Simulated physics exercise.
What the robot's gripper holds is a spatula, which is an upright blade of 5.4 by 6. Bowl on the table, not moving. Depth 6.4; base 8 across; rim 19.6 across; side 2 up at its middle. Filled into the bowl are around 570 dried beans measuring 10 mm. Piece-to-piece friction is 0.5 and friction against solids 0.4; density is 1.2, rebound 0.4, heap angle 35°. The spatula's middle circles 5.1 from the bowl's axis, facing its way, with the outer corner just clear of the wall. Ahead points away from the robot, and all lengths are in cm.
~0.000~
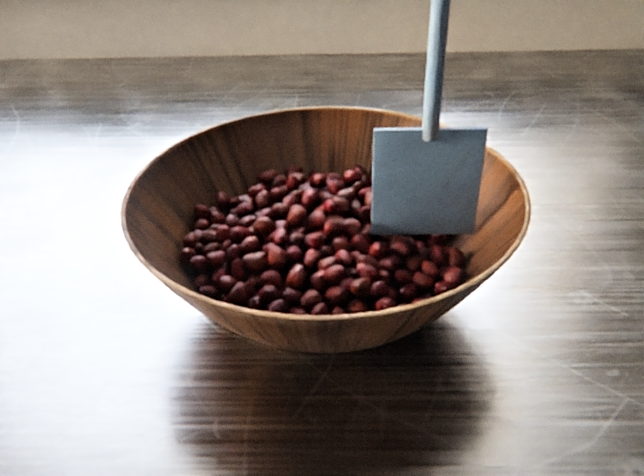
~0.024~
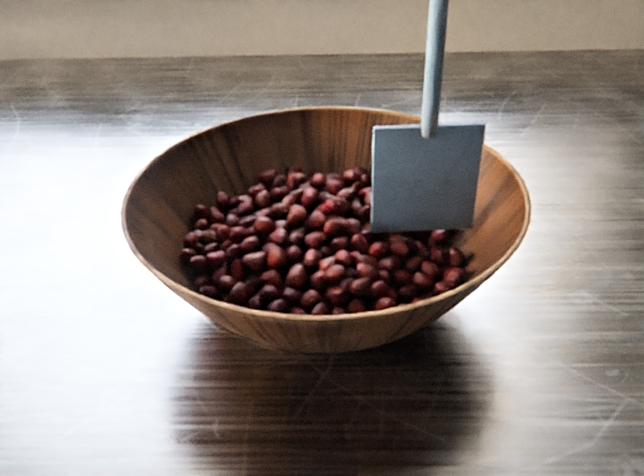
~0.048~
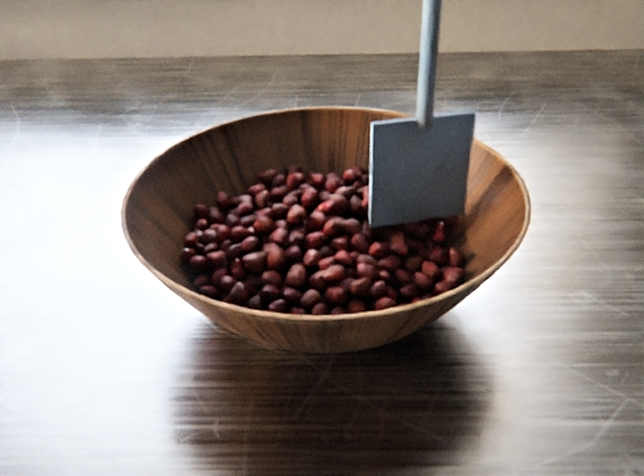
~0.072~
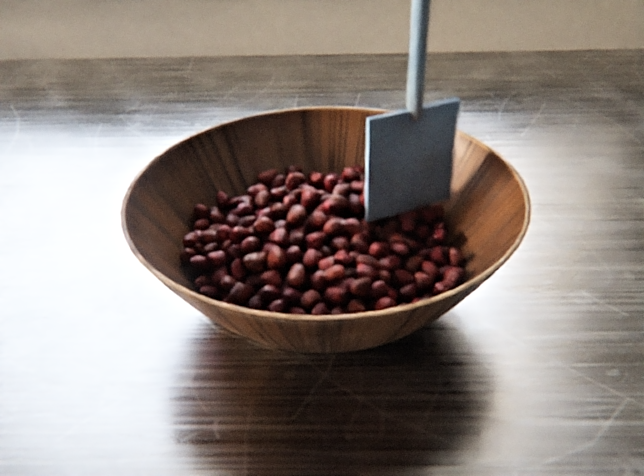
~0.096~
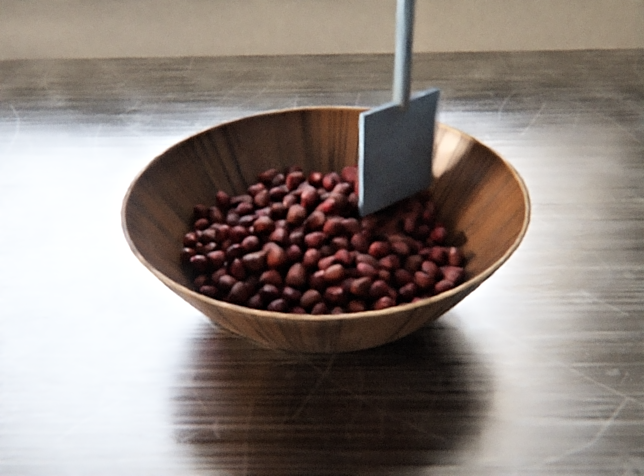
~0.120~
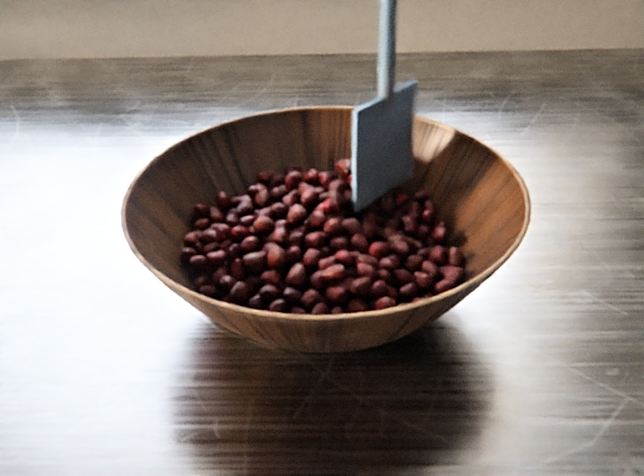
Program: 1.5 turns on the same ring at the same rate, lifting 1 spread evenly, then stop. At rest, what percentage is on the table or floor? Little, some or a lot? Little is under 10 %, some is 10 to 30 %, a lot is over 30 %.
Little.
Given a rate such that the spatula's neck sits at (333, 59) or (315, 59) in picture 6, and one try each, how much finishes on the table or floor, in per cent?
Roughly 15 per cent on the first try and 15 per cent on the second.
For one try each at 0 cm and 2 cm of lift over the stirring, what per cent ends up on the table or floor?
15 % and 0 %.
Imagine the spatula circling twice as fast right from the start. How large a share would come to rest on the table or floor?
In that case, close to 15 in a hundred.
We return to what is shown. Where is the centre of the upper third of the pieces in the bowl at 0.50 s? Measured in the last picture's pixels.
(305, 274), roughly.
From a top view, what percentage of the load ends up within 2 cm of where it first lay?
70 %.
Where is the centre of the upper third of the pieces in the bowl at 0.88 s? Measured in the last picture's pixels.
Centre, approx.: (338, 226).
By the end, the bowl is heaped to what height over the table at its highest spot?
Roughly 5.5 centimetres.
By 0.50 s, 242° round, highest piece 8 above the table; 567 in the bowl, 4 on the table or floor, 2 in flight or on the tool.
By 0.88 s, 74° round, highest piece 7 above the table; 553 in the bowl, 20 on the table or floor.
By 1.27 s, 180° round, highest piece 5 above the table; 553 in the bowl, 20 on the table or floor.
By 1.97 s, 180° round, highest piece 5 above the table; 553 in the bowl, 20 on the table or floor.
Final count, 553 in the bowl, 20 on the table or floor. That is 3 % on the table or floor.
